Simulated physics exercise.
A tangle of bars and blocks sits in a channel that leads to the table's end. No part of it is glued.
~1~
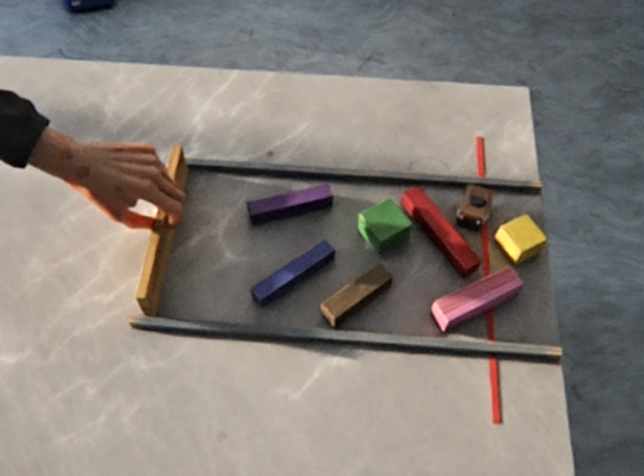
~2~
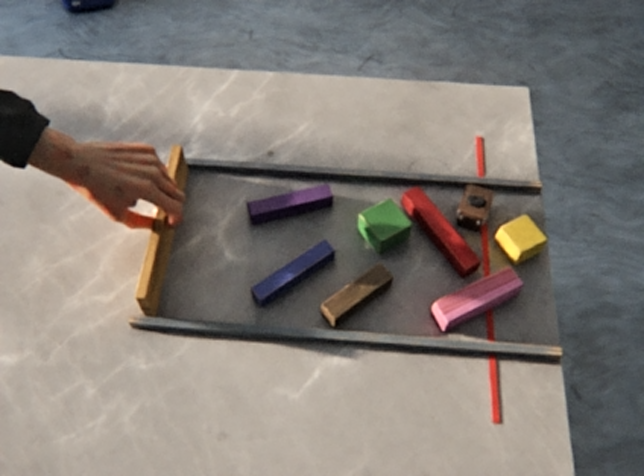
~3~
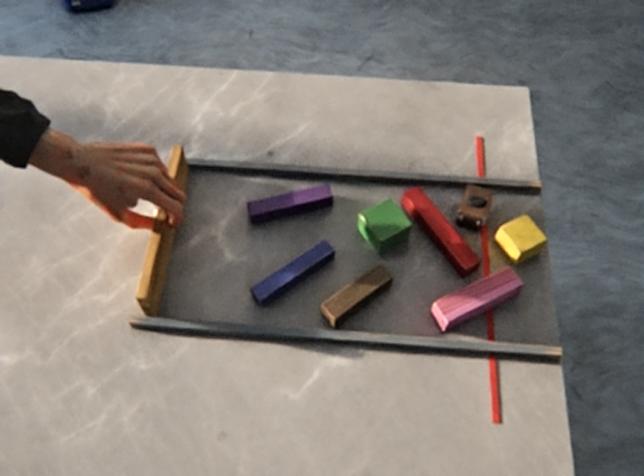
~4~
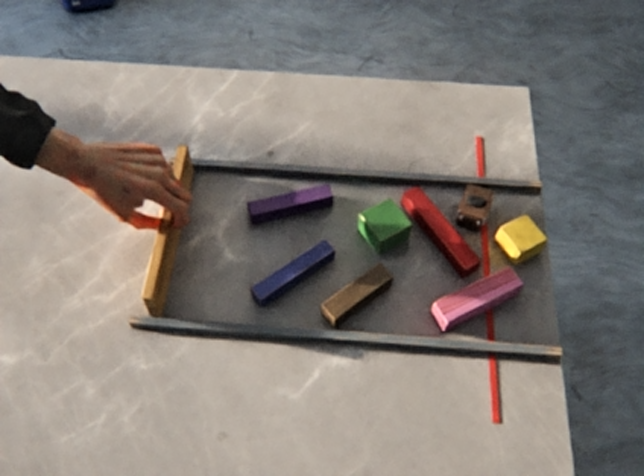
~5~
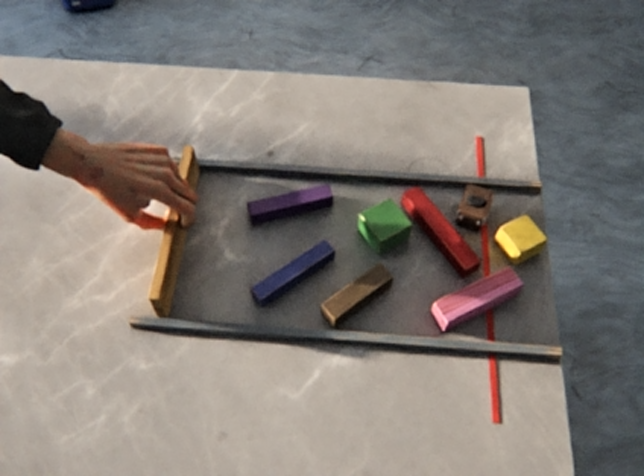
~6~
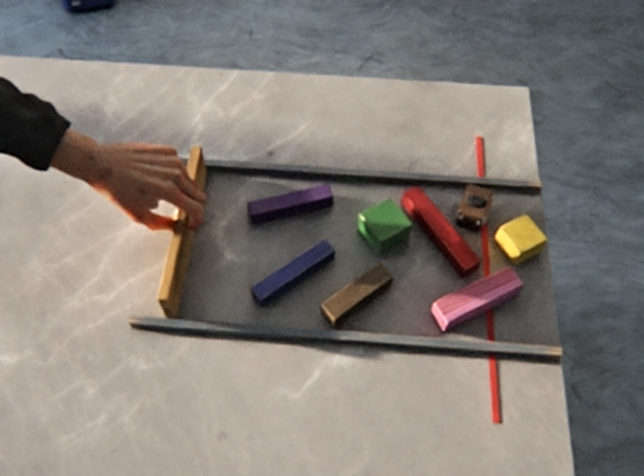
A hand slides a wooden board slightly right toward colored blocks that stay still.
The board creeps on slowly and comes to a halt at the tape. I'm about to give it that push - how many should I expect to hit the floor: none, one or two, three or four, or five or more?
Expect three or four.
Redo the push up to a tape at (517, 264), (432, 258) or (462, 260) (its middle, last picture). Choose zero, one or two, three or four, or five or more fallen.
Falls: Five or more; no fall at all; just one or two.
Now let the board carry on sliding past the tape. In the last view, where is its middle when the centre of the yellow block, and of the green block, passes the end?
Around (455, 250), then around (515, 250).
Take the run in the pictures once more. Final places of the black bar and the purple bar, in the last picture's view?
The black bar ends up near (520, 305), and the purple bar near (524, 211).
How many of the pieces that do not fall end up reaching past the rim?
The answer comes to 1.
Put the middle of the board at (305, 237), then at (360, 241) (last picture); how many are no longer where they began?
First 2, then 5.
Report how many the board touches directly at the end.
2.
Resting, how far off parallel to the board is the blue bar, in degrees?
Near 0 degrees.
A little later, none off yet; yellow block at rest near (520, 240); brown case at rest near (474, 208); pink stick at rest near (477, 298).
When it is over, the number that fall off is three or four; down, red stick, pink stick, brown case and yellow block.
